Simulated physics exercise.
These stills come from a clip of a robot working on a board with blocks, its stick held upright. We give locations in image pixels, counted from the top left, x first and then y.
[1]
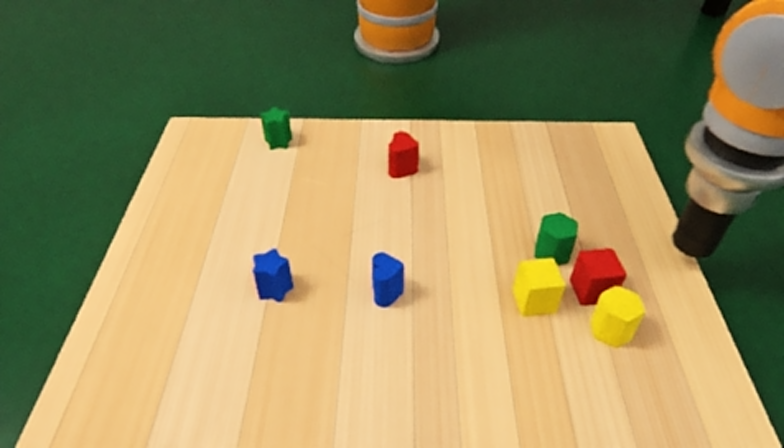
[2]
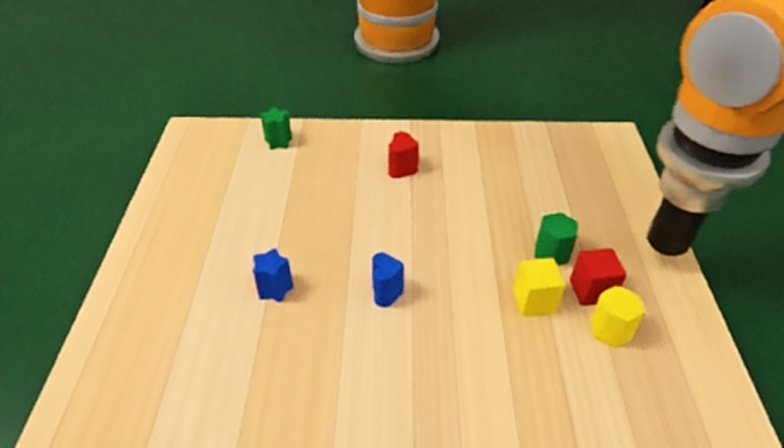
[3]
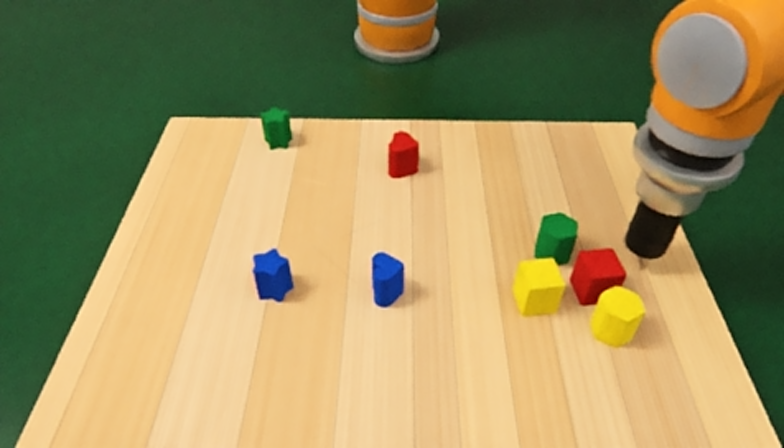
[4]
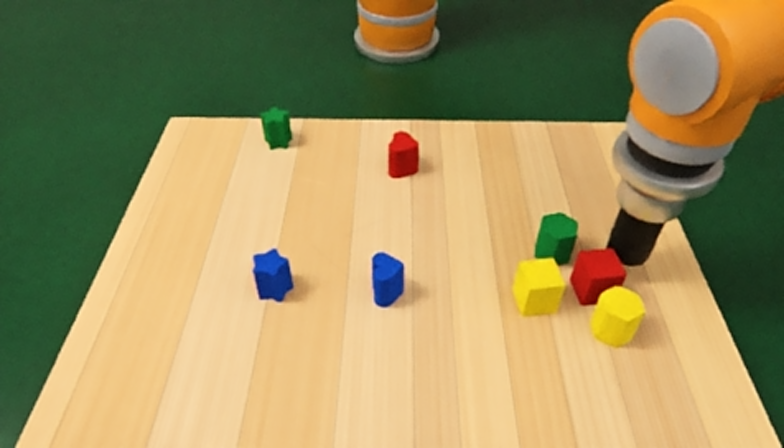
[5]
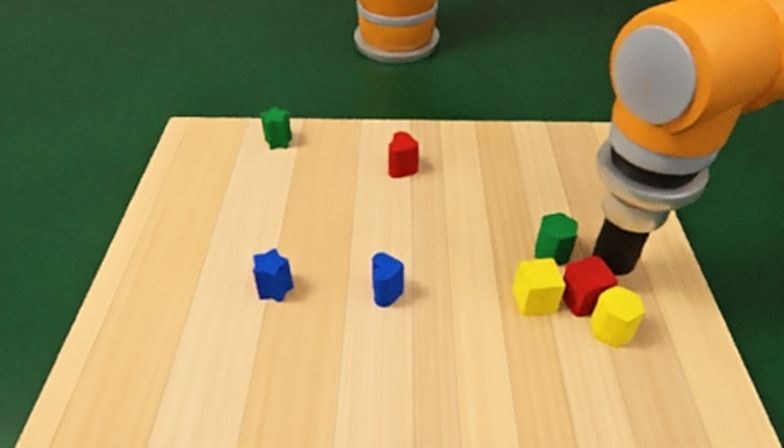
The clip opens on a wooden board with scattered red, green, blue and yellow blocks, and an orange and grey robot arm at the right edge. The arm moves its dark tip left toward the clustered blocks, then nudges the red block slightly left and toward the viewer, beside the yellow ones.
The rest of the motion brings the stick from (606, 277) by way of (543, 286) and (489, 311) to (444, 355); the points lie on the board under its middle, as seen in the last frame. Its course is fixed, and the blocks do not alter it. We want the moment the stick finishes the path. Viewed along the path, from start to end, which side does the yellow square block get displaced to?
Off to the left side.
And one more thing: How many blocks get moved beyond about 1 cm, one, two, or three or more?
Count: 2.
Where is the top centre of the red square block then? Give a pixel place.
The centre of its top will be at (570, 291).
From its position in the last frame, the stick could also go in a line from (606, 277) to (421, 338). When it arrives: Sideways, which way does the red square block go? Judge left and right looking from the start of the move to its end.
Over to the left.
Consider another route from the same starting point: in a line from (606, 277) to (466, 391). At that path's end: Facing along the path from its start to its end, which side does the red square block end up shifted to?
Shifted left.
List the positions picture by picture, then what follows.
In the first picture, stick's lower end (692, 244); yellow square block (542, 273); green six-sided block (560, 225); red square block (603, 262).
In the second picture, stick (667, 243); blocks still.
In the third picture, stick (645, 245); blocks still.
In the fourth picture, stick (627, 252); blocks still.
In the fifth picture, stick (613, 261); yellow square block (542, 273); green six-sided block (560, 225); red square block (593, 272).
The first path, step by step. One third of the way, stick (548, 270); yellow square block (522, 283), turned 15° clockwise; red square block (571, 289), turned 75° anticlockwise.
Two thirds of the way, stick (491, 296); yellow square block (484, 318), turned 45° anticlockwise; red square block (570, 291), turned 85° anticlockwise.
At the end, stick (446, 340); yellow square block (471, 364), turned 115° anticlockwise; green six-sided block still; red square block (570, 291), turned 85° anticlockwise.
